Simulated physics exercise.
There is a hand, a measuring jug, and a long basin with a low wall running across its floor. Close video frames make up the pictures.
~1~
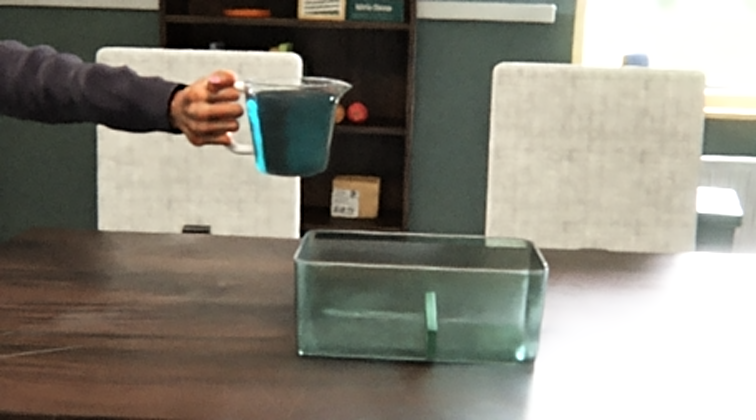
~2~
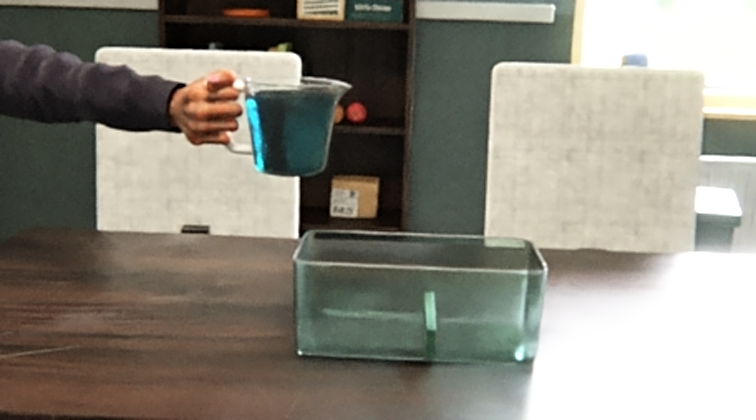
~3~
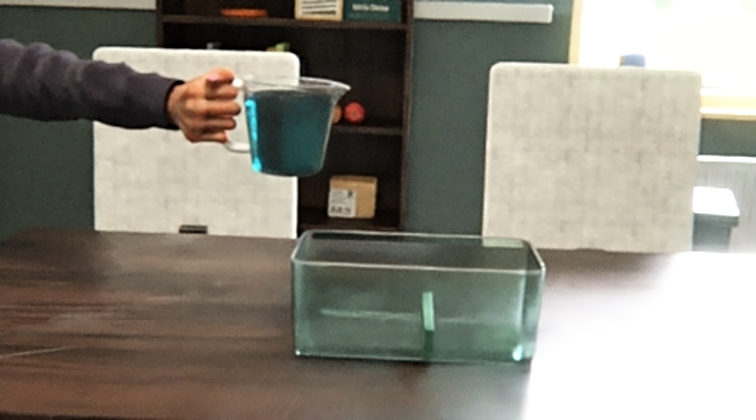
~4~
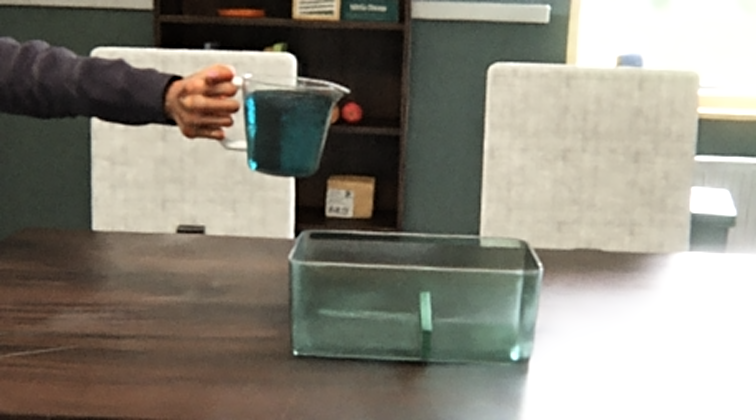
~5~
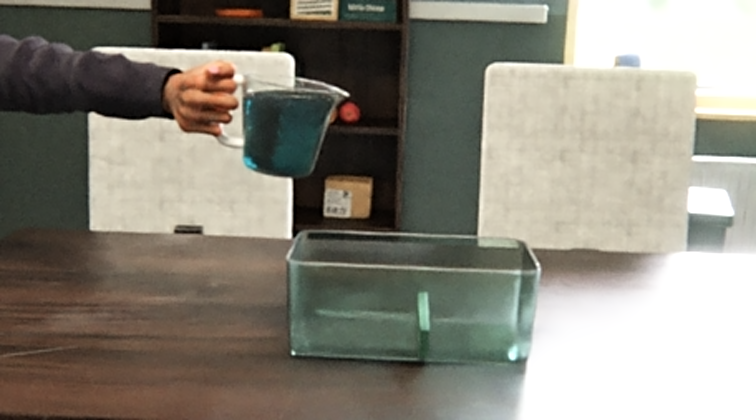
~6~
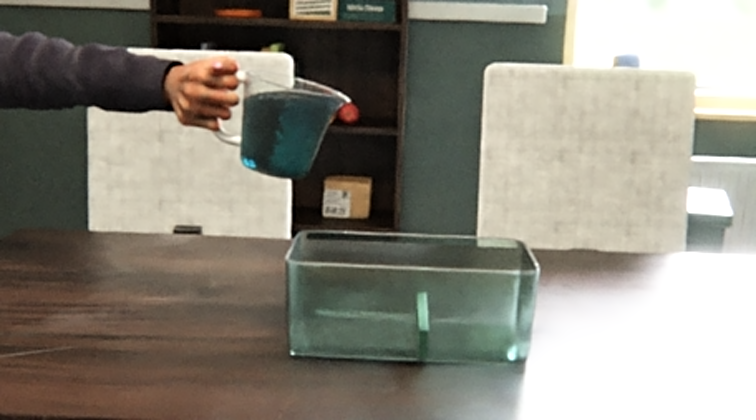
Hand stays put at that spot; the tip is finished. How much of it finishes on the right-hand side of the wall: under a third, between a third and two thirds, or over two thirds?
Falls short of a third.
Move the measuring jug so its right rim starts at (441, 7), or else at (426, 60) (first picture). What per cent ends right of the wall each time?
It comes to 60 % the first time and 85 % the second.
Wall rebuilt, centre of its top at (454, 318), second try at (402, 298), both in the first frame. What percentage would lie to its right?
Well, it's close to 15 per cent for the first one, then 45 per cent for the other.
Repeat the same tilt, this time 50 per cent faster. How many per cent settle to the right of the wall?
Near 10 %.
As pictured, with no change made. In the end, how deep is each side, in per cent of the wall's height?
70 per cent for the left part, 10 for the right.
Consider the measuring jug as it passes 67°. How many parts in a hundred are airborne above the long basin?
I'd put it at roughly 20 percent of it.
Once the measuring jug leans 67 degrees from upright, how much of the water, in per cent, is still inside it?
70 per cent, roughly.
A moment on, the measuring jug is tipped part way and 69 per cent is still to pour, 9 is left of the wall and 0 right of it.
Next, the measuring jug is tipped right over and 14 per cent is still to pour, 67 is left of the wall and 2 right of it.
Then the measuring jug is tipped right over and 0 per cent is still to pour, 90 is left of the wall and 6 right of it.
Later the measuring jug is tipped right over and 0 per cent is still to pour, 88 is left of the wall and 8 right of it.
At rest 88 per cent lies left of the wall, 8 right of it and 4 outside.
